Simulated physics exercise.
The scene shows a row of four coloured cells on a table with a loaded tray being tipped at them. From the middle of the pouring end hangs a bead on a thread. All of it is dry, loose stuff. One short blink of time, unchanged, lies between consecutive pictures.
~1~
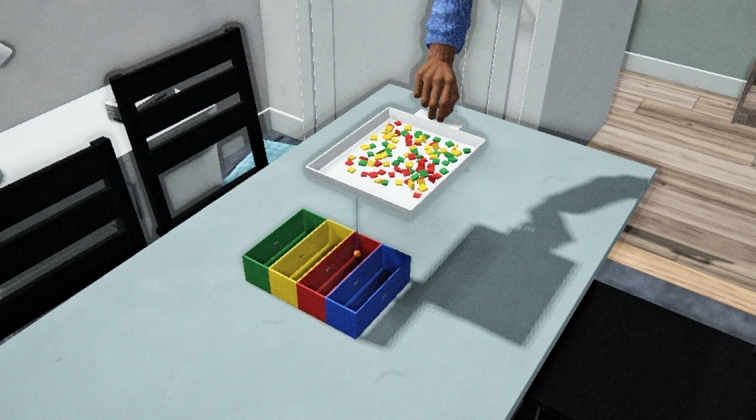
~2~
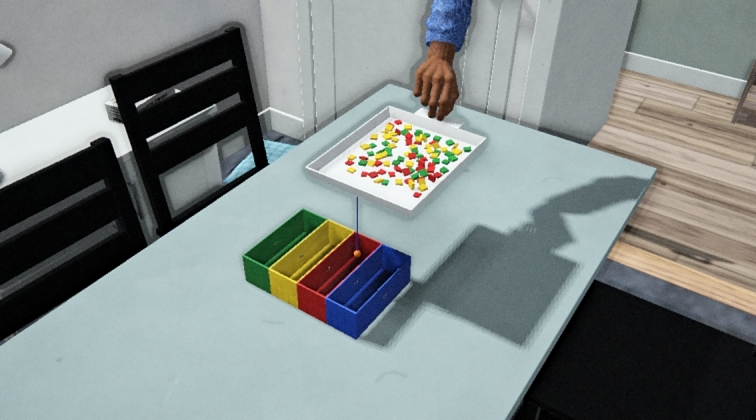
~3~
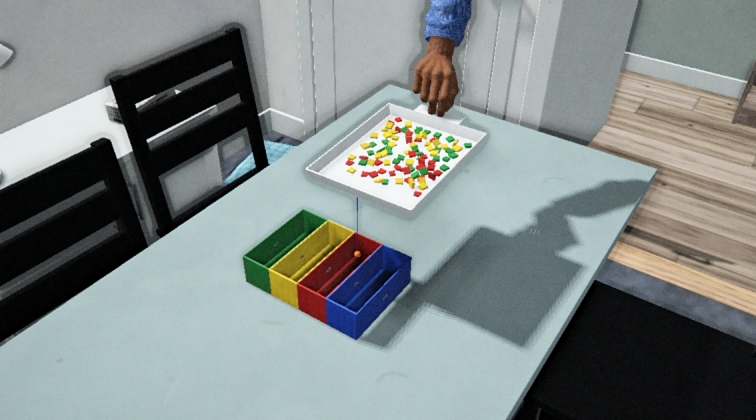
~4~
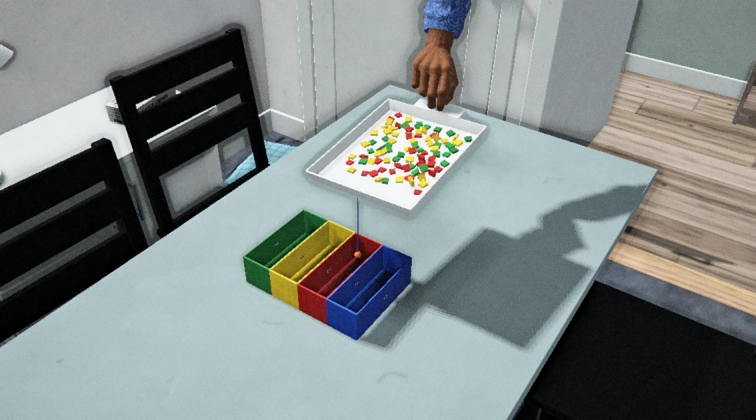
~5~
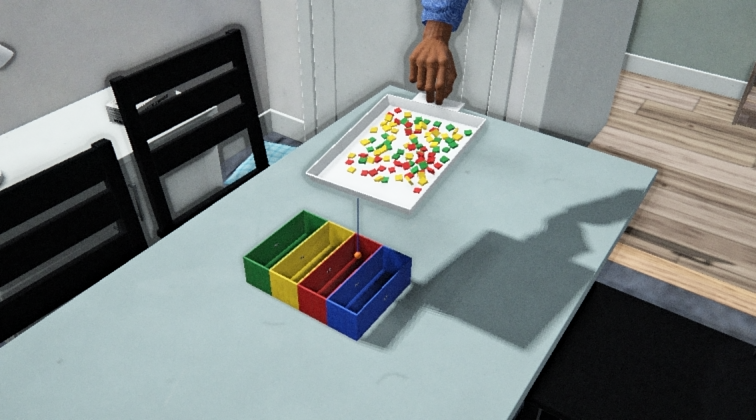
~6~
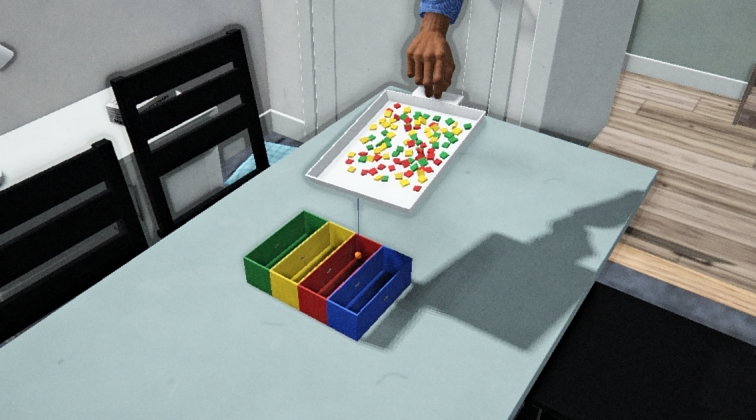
At a pale table, a hand slightly tilting a white tray of colourful mosaic tiles behind green, yellow, red and blue cells.
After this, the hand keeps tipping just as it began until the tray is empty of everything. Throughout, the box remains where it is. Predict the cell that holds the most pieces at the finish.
I predict the yellow cell.
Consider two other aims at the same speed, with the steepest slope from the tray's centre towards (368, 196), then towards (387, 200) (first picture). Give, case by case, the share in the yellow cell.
Case one 10 %; case two 0 %.
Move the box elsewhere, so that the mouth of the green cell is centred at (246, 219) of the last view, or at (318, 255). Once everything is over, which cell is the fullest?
Try one: The blue one; try two: The green one.
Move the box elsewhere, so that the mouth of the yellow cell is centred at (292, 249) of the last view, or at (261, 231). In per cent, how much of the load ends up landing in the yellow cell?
Respectively 40 % and 0 %.
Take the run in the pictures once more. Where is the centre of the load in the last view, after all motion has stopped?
The centre settles at about (313, 275).
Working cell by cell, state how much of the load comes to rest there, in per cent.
Estimated shares - green cell close to 10, yellow cell close to 70, red cell close to 20, blue cell close to 0.
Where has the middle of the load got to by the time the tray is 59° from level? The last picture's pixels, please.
I'd mark the middle close to (340, 174).
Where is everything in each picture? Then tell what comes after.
Corners of the pouring end (311, 166) and (410, 207), level; middle of the load (407, 155), mosaic tiles; bead on its thread (357, 254); green cell (257, 272); yellow cell (284, 286); red cell (312, 301); blue cell (341, 316), in the first picture.
Corners of the pouring end (311, 167) and (410, 206), level; middle of the load (408, 154), in the second picture.
Corners of the pouring end (311, 168) and (410, 206), tipped barely, lowest at the left corner; middle of the load (408, 153), in the third picture.
Corners of the pouring end (311, 170) and (409, 206), tipped a little, lowest at the left corner; middle of the load (408, 149), in the fourth picture.
Corners of the pouring end (310, 172) and (409, 206), tipped a little, lowest at the left corner; middle of the load (407, 146), in the fifth picture.
Corners of the pouring end (310, 174) and (408, 205), tipped a little, lowest at the left corner; middle of the load (407, 142); green cell (258, 274); yellow cell (285, 288); red cell (313, 303); blue cell (342, 318), in the sixth picture.
Just after the last frame, tray tipped steeply; almost all on the tray; just a few falling or outside the box.
A moment on, tray tipped right over; roughly half on the tray; roughly a quarter in the yellow cell; about a tenth in the green cell; just a few in the red cell; roughly a quarter falling or outside the box.
Further on, tray tipped past a quarter turn; the larger part in the yellow cell; roughly a quarter in the red cell; about a tenth in the green cell; just a few falling or outside the box.
When it is over, tray tipped past a quarter turn; the larger part in the yellow cell; roughly a quarter in the red cell; about a tenth in the green cell; not one in the blue cell; just a few outside the box.
